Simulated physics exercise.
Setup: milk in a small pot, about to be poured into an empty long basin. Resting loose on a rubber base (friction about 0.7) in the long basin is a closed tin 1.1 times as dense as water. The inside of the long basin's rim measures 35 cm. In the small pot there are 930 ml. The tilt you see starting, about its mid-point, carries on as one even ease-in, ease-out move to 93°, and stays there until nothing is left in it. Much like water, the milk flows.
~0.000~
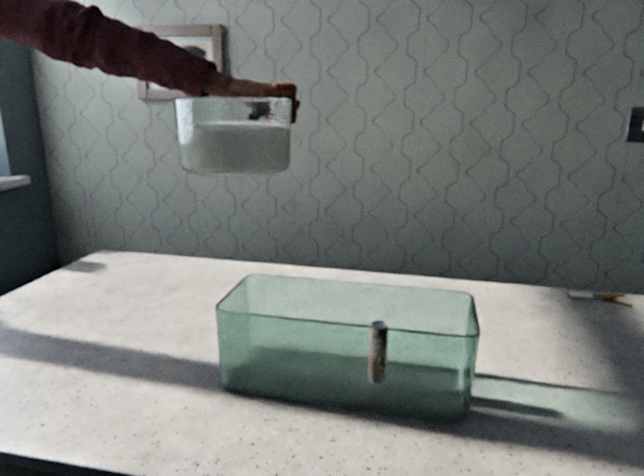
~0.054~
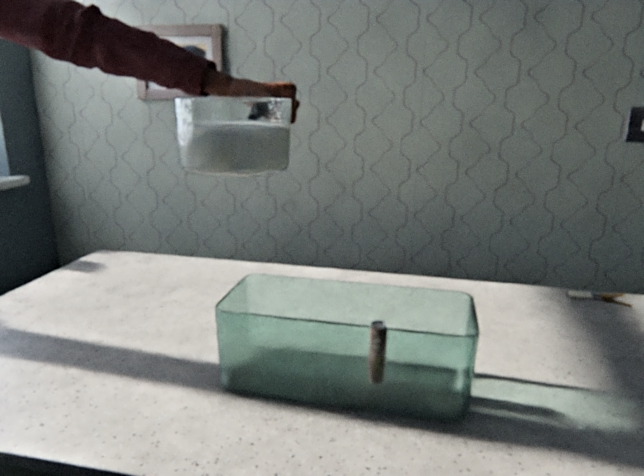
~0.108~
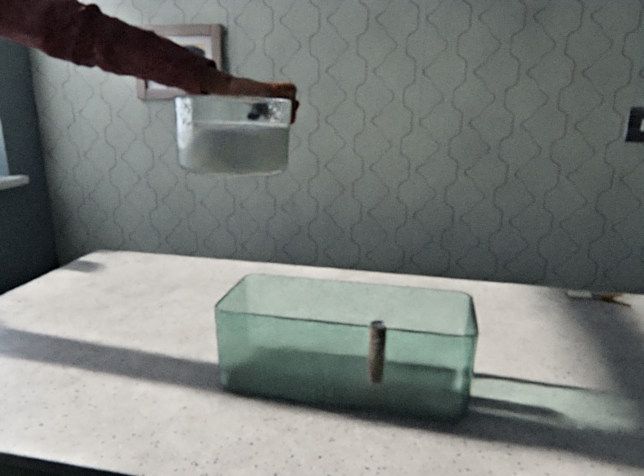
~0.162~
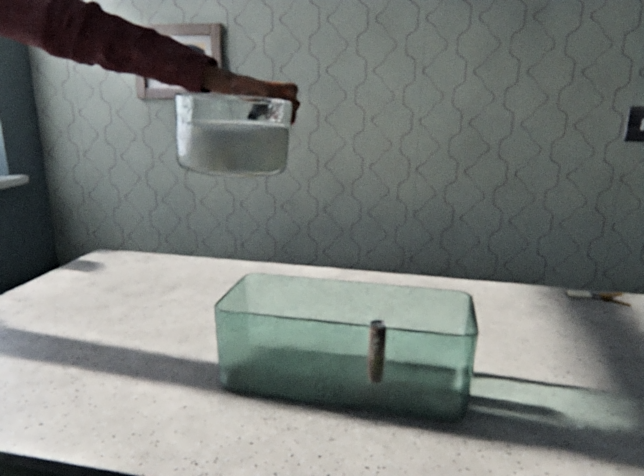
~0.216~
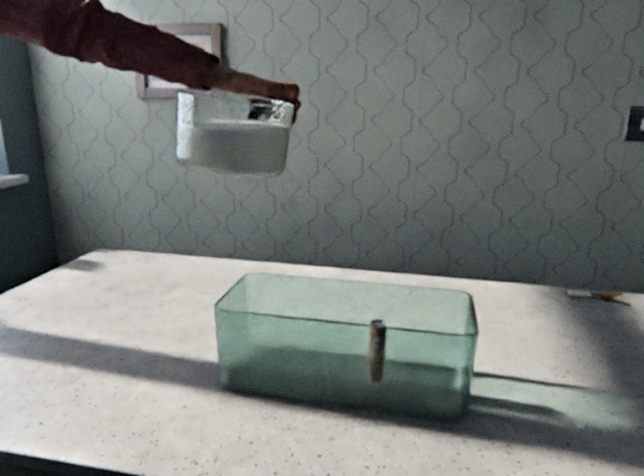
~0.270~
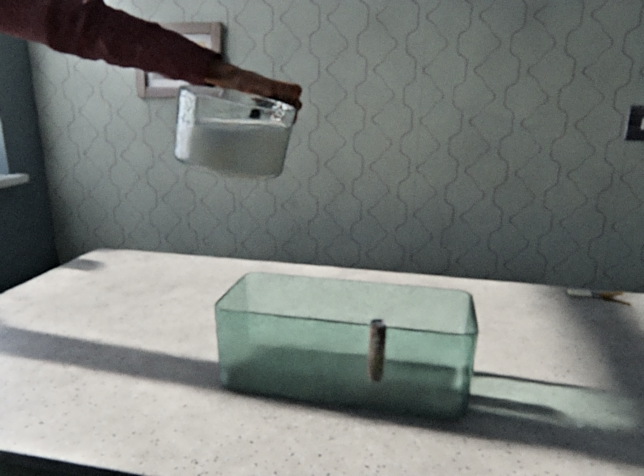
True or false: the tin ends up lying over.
True.
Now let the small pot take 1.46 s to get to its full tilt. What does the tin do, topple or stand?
Then the tin tumbles.
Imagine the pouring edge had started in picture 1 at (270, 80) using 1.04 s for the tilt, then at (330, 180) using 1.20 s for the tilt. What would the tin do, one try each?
Try 1: Still standing; try 2: Tipped over.
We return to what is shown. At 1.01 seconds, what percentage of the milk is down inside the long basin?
The fraction sits near 42 in a hundred.
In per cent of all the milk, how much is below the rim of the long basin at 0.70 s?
About 0 per cent.
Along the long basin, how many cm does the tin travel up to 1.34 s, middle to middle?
Around 7 centimetres.
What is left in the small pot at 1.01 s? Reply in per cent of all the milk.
Remaining share: Approx. 28 %.
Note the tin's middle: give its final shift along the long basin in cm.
Shift of tin centre: Approx. 7.5 cm.
After 0.70 s the tilt is 58° and 82 per cent is still to pour; the tin stands where it began.
After 1.01 s the tilt is 88° and 29 per cent is still to pour; the tin stands where it began.
After 1.34 s the tilt is 93° and 7 per cent is still to pour; the tin lies on its side.
After 1.70 s the tilt is 93° and 2 per cent is still to pour; the tin lies on its side.
In the end the tin lies on its side.
